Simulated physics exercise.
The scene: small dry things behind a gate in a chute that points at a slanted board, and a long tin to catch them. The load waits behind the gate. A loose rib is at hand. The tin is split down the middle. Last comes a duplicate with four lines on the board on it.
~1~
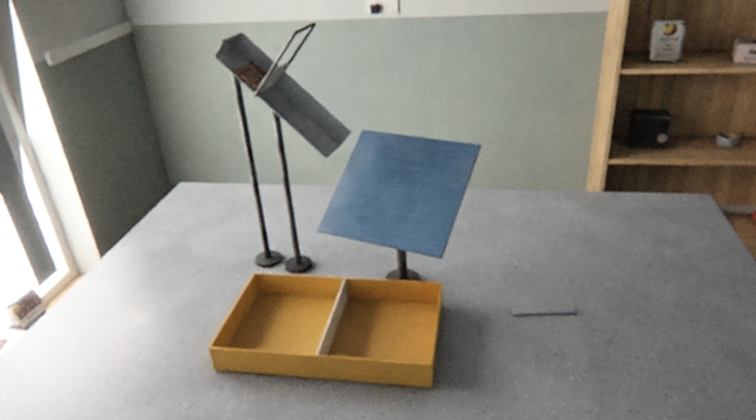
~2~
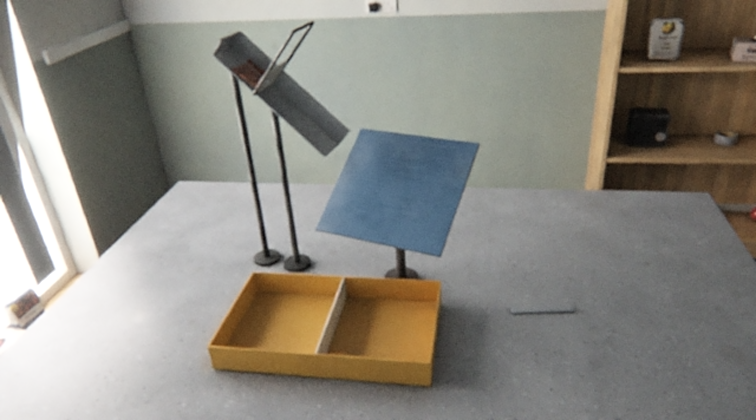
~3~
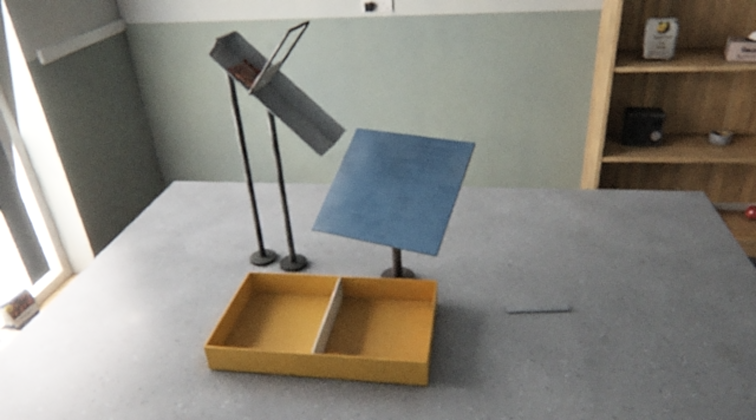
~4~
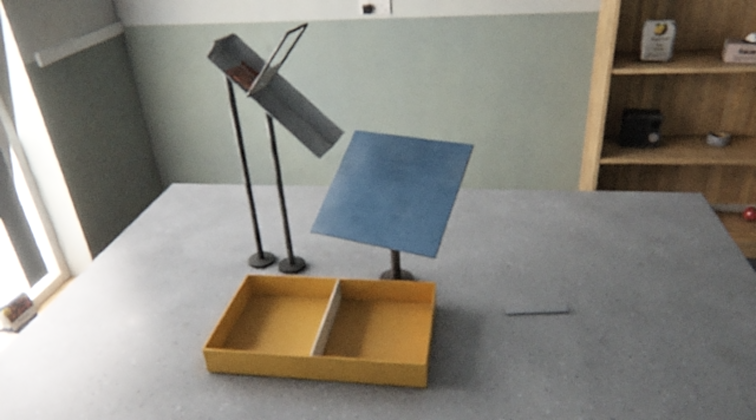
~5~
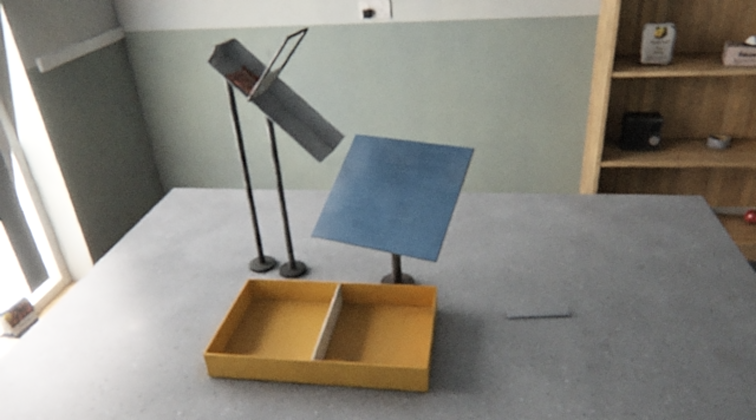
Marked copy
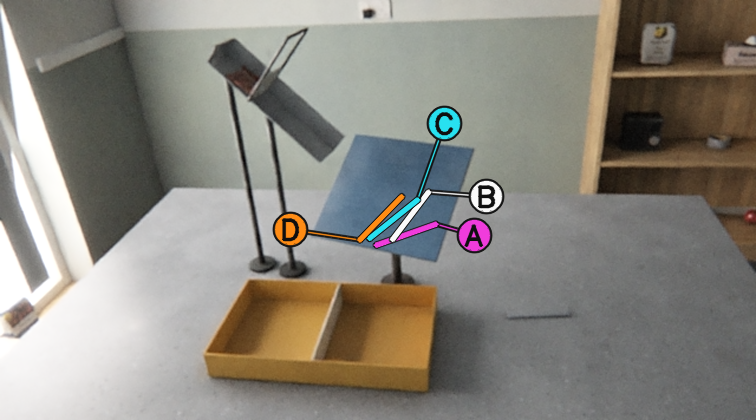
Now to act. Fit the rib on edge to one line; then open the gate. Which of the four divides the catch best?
Go for D.
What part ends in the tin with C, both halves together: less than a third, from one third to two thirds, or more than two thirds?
It is more than two thirds.
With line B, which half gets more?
Right.
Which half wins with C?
The right half.
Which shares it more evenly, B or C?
Here it is line C.
On the marked copy, line A from (436, 224) to (376, 245); line B from (428, 192) to (392, 239); line C from (417, 199) to (369, 238); line D from (401, 196) to (359, 240).
For line A, of what is caught, a small part in the left half, nearly all in the right.
For line B, of what is caught, a small part in the left half, nearly all in the right.
For line C, of what is caught, about a quarter in the left half, most in the right.
For line D, of what is caught, about half in the left half, about half in the right.
